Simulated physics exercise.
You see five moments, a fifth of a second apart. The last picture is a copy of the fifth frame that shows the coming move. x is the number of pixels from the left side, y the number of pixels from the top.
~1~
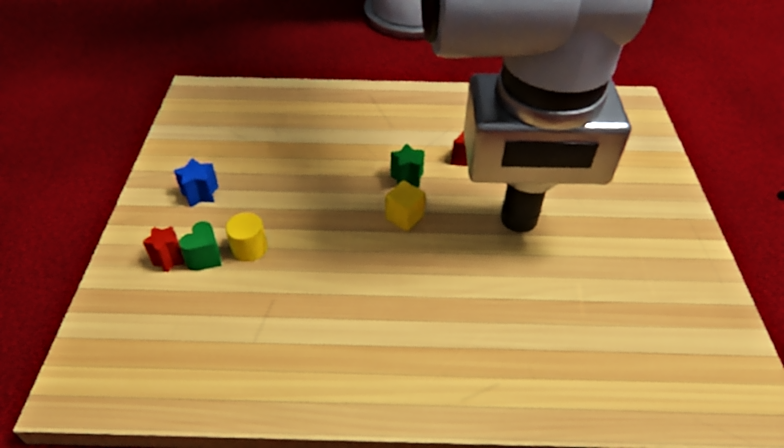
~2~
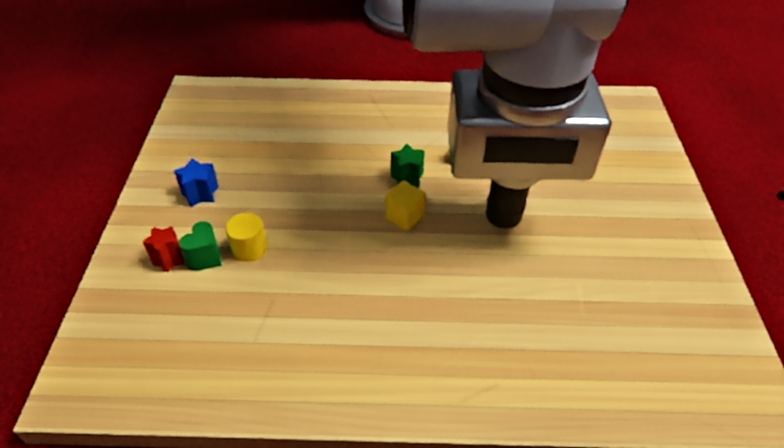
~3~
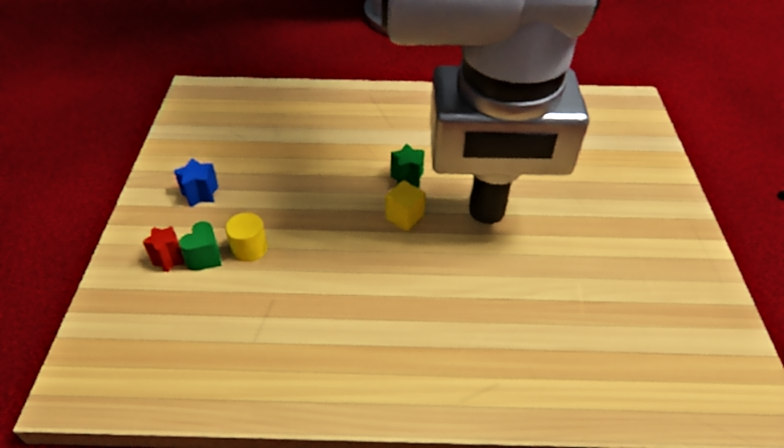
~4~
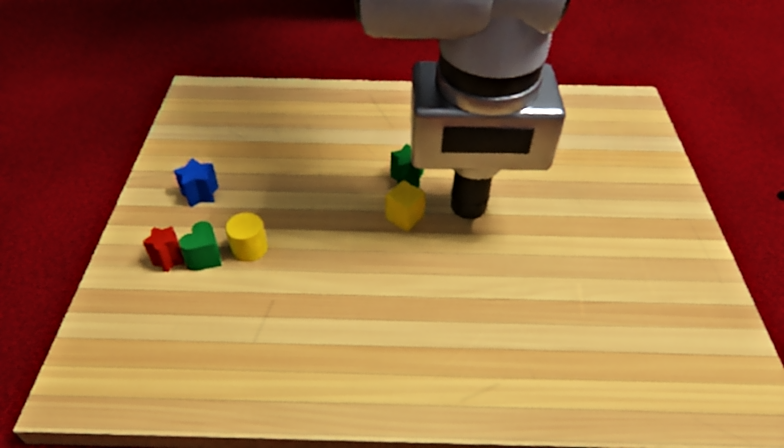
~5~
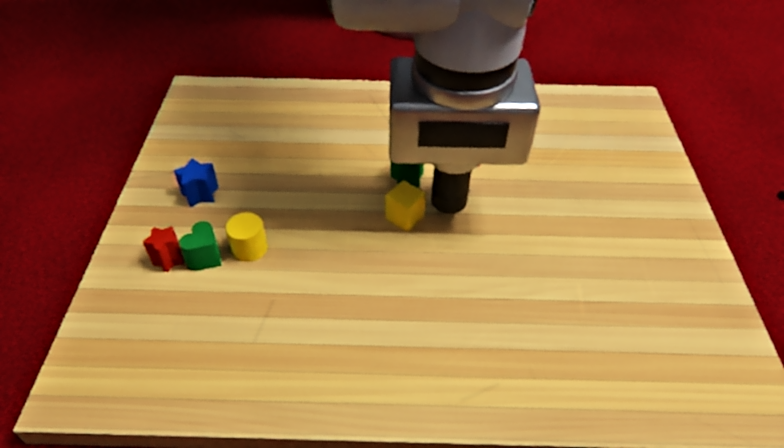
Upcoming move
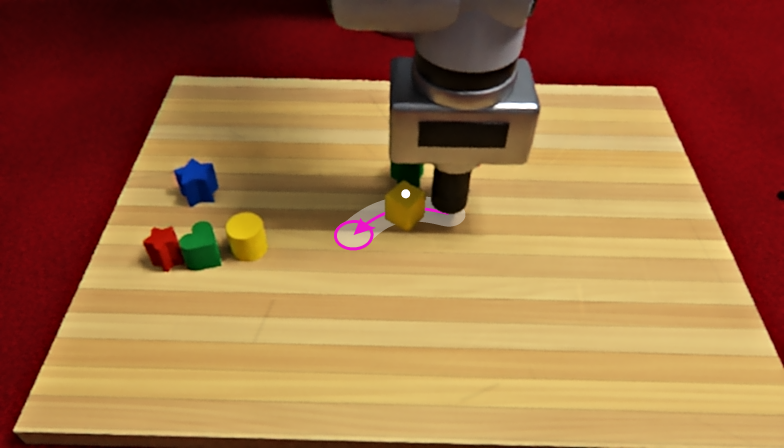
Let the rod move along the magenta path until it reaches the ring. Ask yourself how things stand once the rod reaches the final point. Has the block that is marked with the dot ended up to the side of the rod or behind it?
No, I don't think so.
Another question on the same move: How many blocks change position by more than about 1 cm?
Only one of them.
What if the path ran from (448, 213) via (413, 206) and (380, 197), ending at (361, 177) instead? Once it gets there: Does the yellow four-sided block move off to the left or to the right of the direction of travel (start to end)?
That's a shift to the left.
Drawn move, from (448, 213) by way of (413, 208) and (380, 216) to (354, 235); the dot is on the yellow four-sided block.
The first path, step by step. One third of the way, rod (412, 197); yellow four-sided block (377, 196), turned 20° anticlockwise.
Two thirds of the way, rod (379, 205); yellow four-sided block (345, 206), turned 35° anticlockwise.
At the end, rod (353, 224); yellow four-sided block (318, 217), turned 50° anticlockwise; green star still.
